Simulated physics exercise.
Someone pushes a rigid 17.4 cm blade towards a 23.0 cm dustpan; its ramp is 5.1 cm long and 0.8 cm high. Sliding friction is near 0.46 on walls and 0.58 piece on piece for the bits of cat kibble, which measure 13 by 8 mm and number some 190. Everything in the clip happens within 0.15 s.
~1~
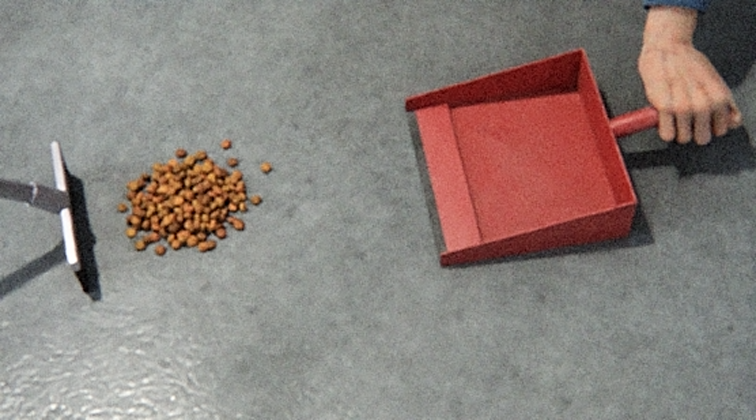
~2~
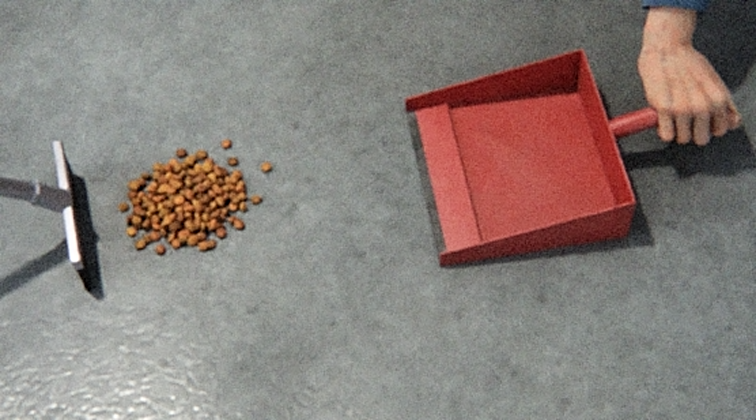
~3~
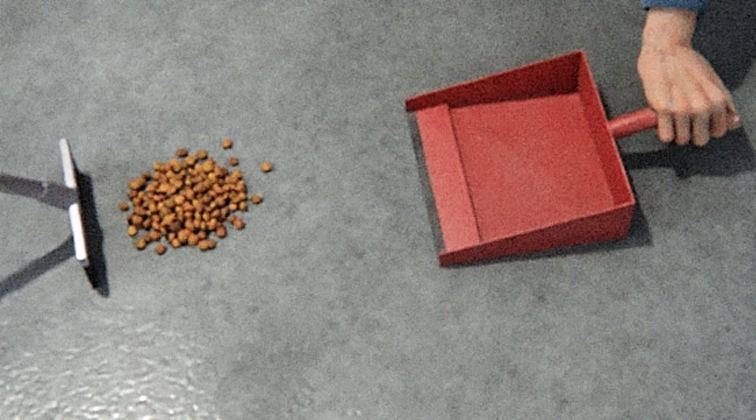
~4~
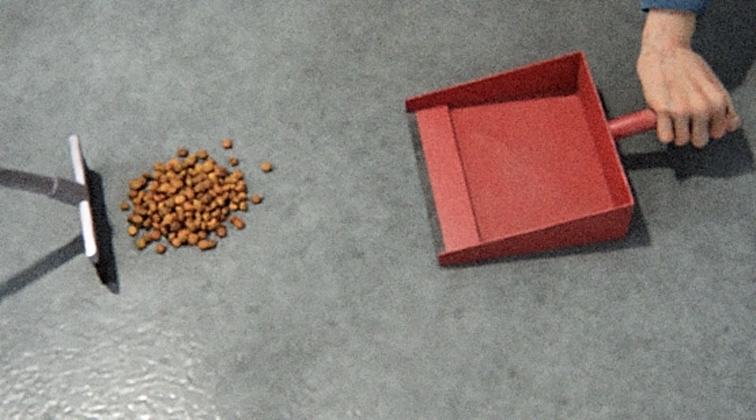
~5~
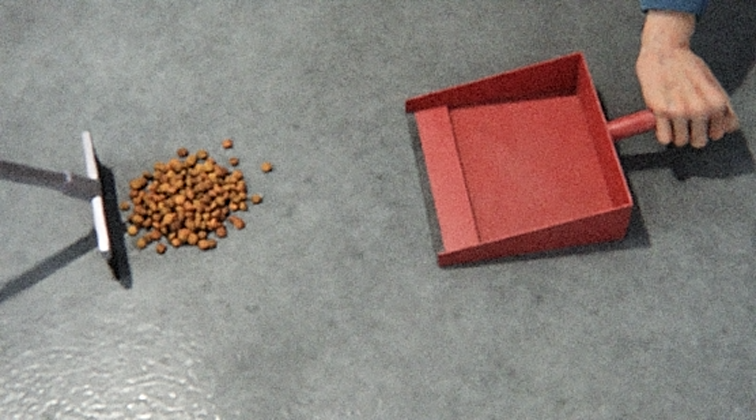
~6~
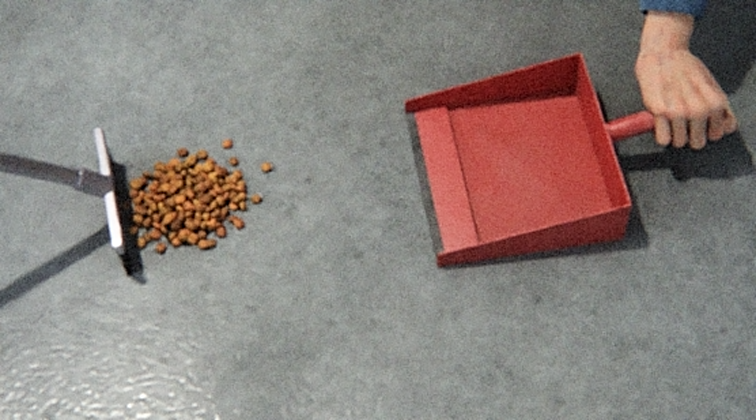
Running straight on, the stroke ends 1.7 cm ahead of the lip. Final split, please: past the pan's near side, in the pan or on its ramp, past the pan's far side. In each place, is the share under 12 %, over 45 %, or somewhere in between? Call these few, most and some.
I would put it this way: Near side few, pan some, far side some.
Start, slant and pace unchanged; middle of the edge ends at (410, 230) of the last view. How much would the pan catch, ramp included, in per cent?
Roughly 25 %.
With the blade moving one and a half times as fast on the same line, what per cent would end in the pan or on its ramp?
About 40 per cent.
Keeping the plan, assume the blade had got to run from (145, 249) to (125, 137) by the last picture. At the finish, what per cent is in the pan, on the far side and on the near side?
Pan 50 % / far 15 % / near 0 %.
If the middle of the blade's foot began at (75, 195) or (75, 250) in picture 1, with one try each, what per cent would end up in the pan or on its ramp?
20 and 35 per cent, roughly.
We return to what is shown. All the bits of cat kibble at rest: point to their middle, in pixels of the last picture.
At about (411, 131).
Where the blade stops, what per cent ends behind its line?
Close to 15 percent.
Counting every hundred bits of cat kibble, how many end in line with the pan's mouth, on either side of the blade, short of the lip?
That works out near 40 percent.
Then, 0.34 s after the last picture, middle of the blade 20 cm from the lip; 0 % over the lip, far side 10 %, near side 0 %.
Then, 0.57 s after the last picture, middle of the blade 9 cm from the lip; 0 % over the lip, far side 20 %, near side 0 %.
Then, 0.90 s after the last picture, middle of the blade 3 cm from the lip; 30 % over the lip, far side 30 %, near side 0 %.
In the end, near side 0 %, pan 30 %, far side 30 %, in front of the lip or behind the blade 40 %.
